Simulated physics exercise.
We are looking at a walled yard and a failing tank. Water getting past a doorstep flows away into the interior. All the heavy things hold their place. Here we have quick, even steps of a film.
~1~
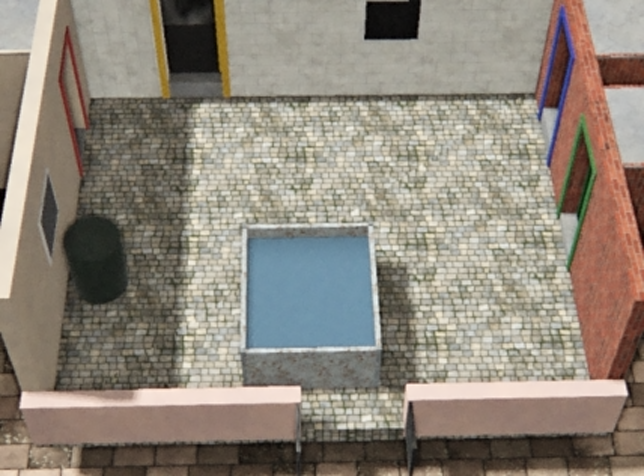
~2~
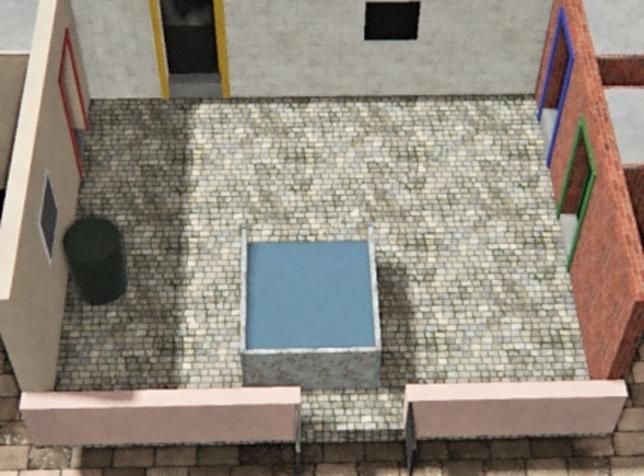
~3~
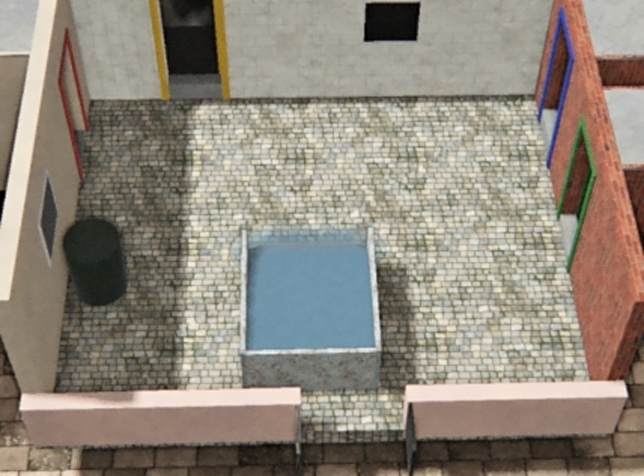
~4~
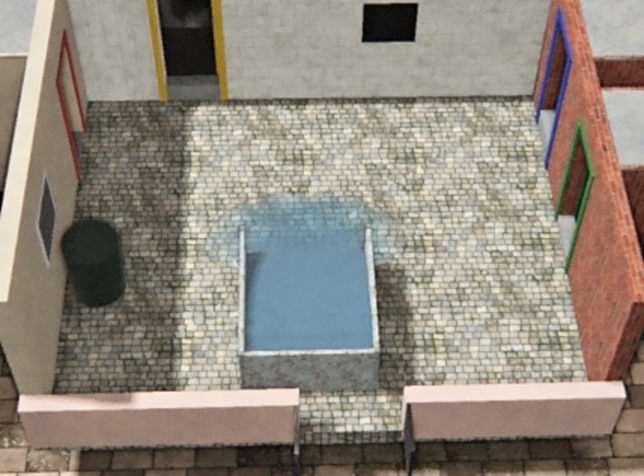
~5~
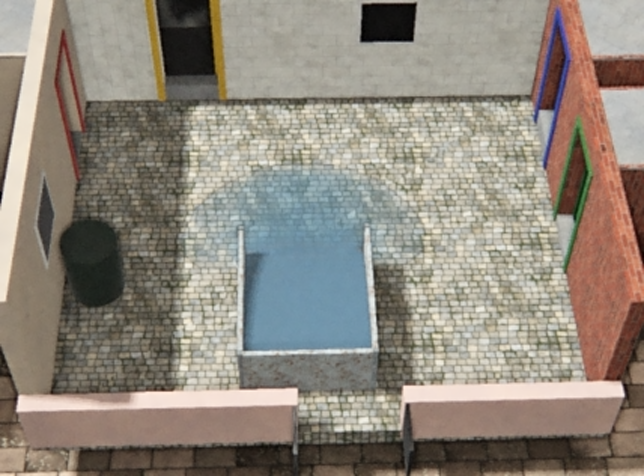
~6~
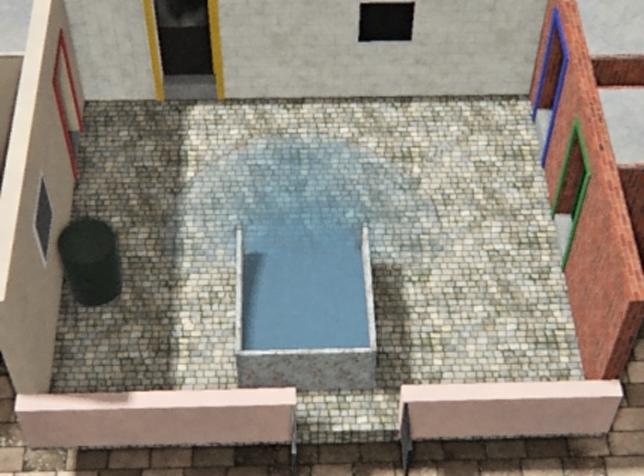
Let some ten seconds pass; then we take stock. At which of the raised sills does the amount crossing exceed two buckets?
At the green door it does not exceed two buckets; at the red door it exceeds two buckets; at the blue door it does not exceed two buckets; at the yellow door it does not exceed two buckets.
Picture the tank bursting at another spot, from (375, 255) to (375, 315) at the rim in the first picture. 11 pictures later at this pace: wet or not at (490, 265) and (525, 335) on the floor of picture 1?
Soaked and Soaked.
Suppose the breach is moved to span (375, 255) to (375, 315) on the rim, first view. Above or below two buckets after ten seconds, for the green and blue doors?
Here the green door gets too much, and the blue door keeps within bounds.
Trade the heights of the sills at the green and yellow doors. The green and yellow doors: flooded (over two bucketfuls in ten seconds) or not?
Door by door, the green one admits less and the yellow one admits more.
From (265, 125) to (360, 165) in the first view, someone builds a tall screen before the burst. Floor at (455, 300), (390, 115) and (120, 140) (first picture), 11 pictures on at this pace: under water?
In that order: Not flooded, under water, flooded.
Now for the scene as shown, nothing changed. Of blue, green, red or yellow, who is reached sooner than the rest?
Looks like the door marked yellow.
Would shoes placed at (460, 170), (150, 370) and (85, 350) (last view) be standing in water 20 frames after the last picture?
In turn, the points end up soaked, high and dry and high and dry.
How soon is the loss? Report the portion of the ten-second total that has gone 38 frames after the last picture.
Share gone: About 50 %.
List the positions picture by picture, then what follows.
The tank at (309, 289) is whole and still, in the first frame.
The front is at a hidden place, out from the gap on the tank's far side, in the second frame.
Water pours out on the tank's far side and has run to (378, 244), in the third frame.
Water pours out on the tank's far side and has run to (374, 208), in the fourth frame.
The front is at (343, 171), out from the gap on the tank's far side, in the fifth frame.
Water pours out on the tank's far side and has run to (325, 137), in the sixth frame.
A moment on, water covers 40 % of the floor; the green door not reached, the red door not reached, the blue door not reached, the yellow door wet at the sill, nothing in.
Next, water covers 50 % of the floor; the green door not reached, the red door wet at the sill, nothing in, the blue door wet at the sill, nothing in, the yellow door wet at the sill, nothing in.
Then, water covers 50 % of the floor; the green door wet at the sill, nothing in, the red door over two buckets in, the blue door wet at the sill, nothing in, the yellow door wet at the sill, nothing in.
Later, water covers 90 % of the floor; the green door wet at the sill, nothing in, the red door far over two buckets in, the blue door wet at the sill, nothing in, the yellow door wet at the sill, nothing in.
In the end, water covers 100 % of the floor; the green door wet at the sill, nothing in, the red door far over two buckets in, the blue door wet at the sill, nothing in, the yellow door wet at the sill, nothing in.
